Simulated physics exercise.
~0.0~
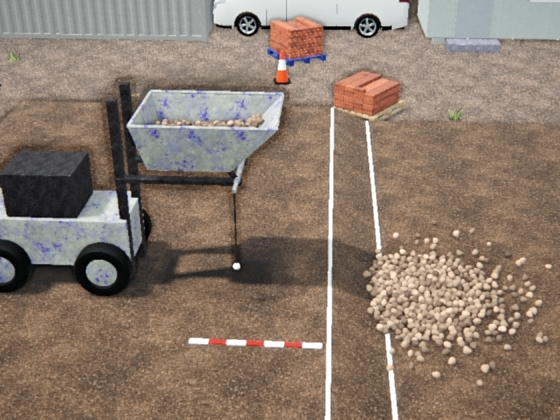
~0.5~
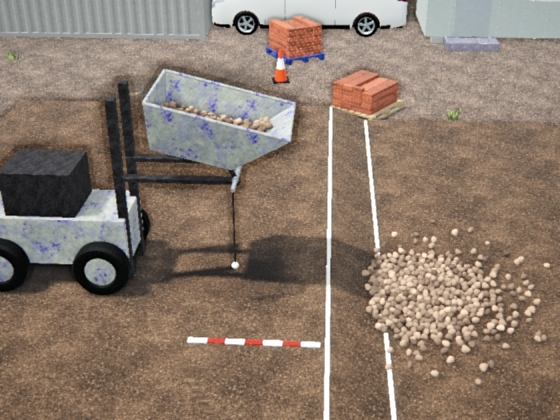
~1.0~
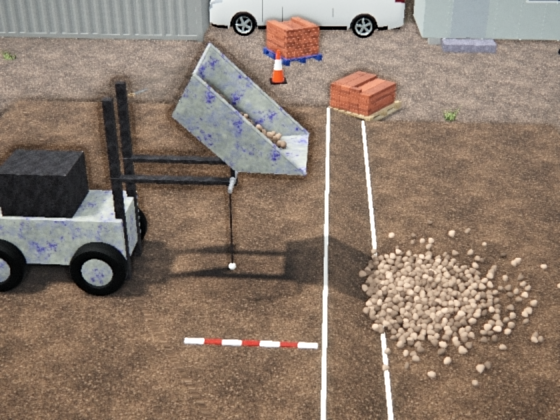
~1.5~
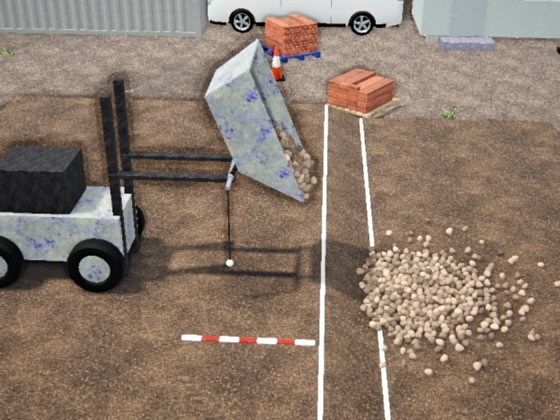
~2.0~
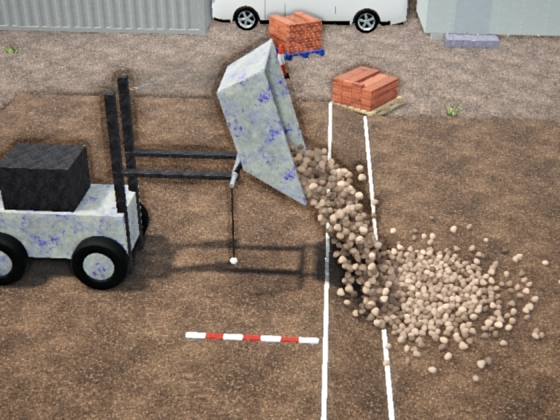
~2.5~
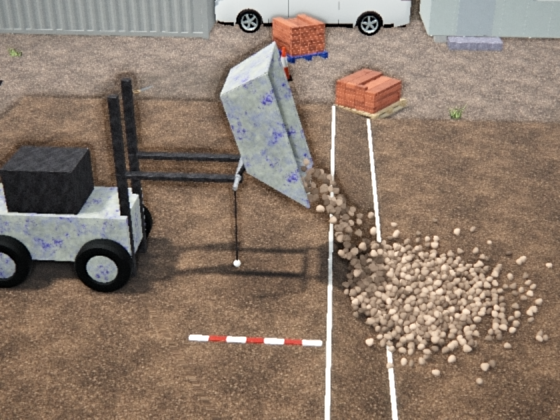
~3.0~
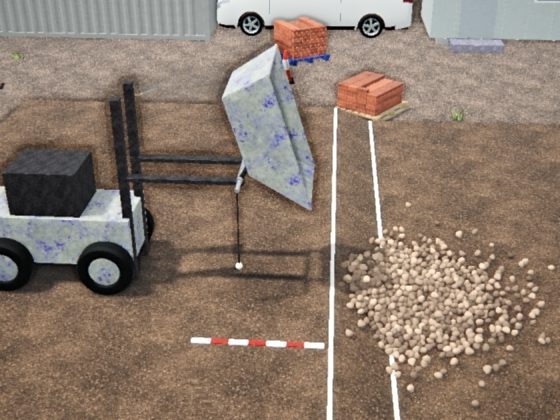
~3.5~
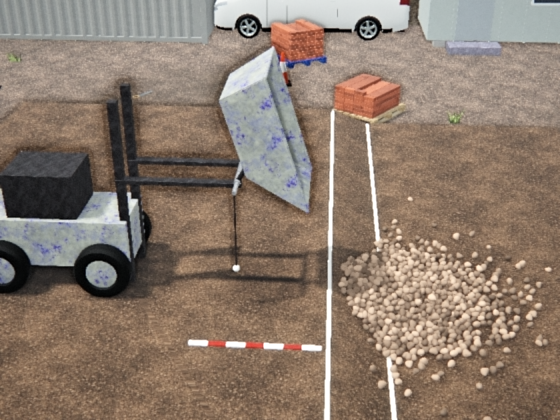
The video shows a wheeled forklift-like vehicle tilting a speckled skip steeply forward until round, pale stones spill out to the right, across two white ground lines toward an existing pile. The skip then stays tipped and the stones settle into a larger heap spreading over the right-hand line.
